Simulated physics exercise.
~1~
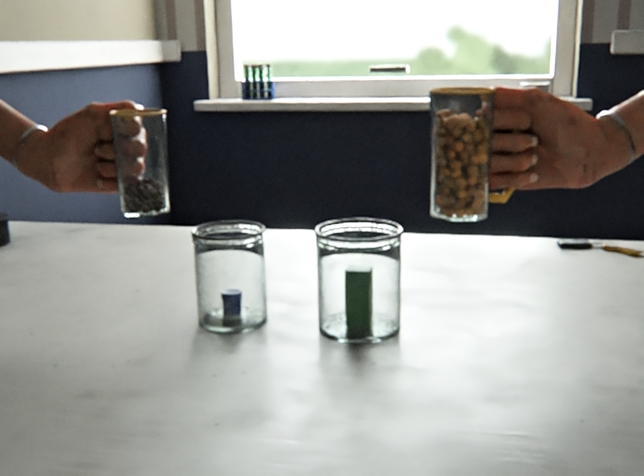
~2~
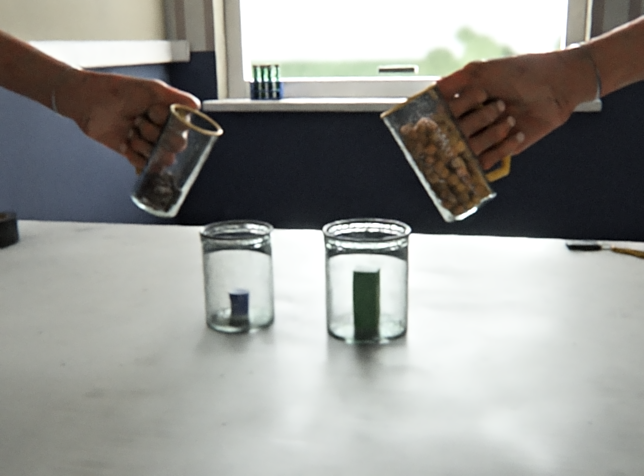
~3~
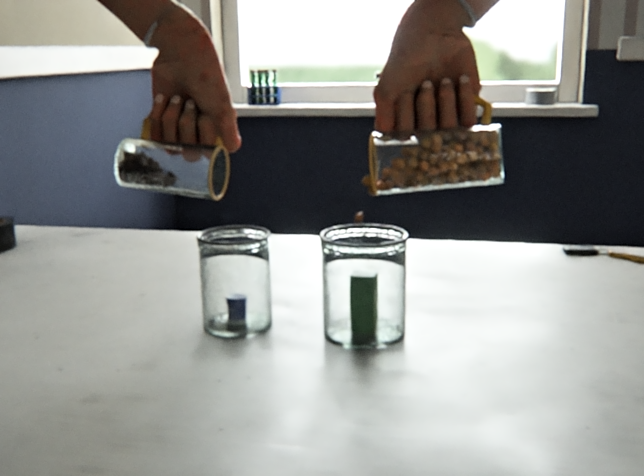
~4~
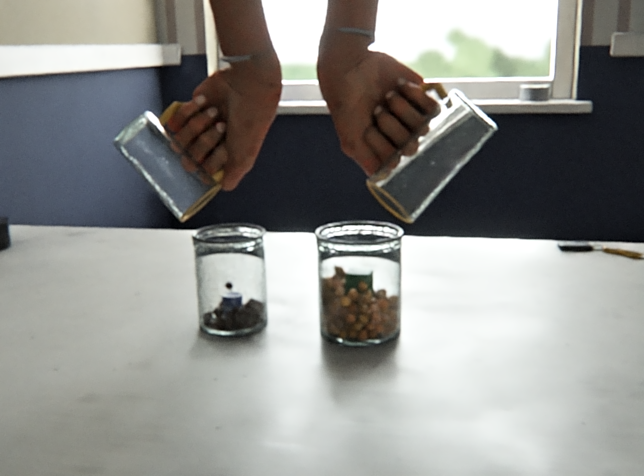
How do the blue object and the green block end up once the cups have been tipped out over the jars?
Both still show above the fill, with the blue object's top above the shallow dark layer on the left and the green block's top above the brown pieces on the right.
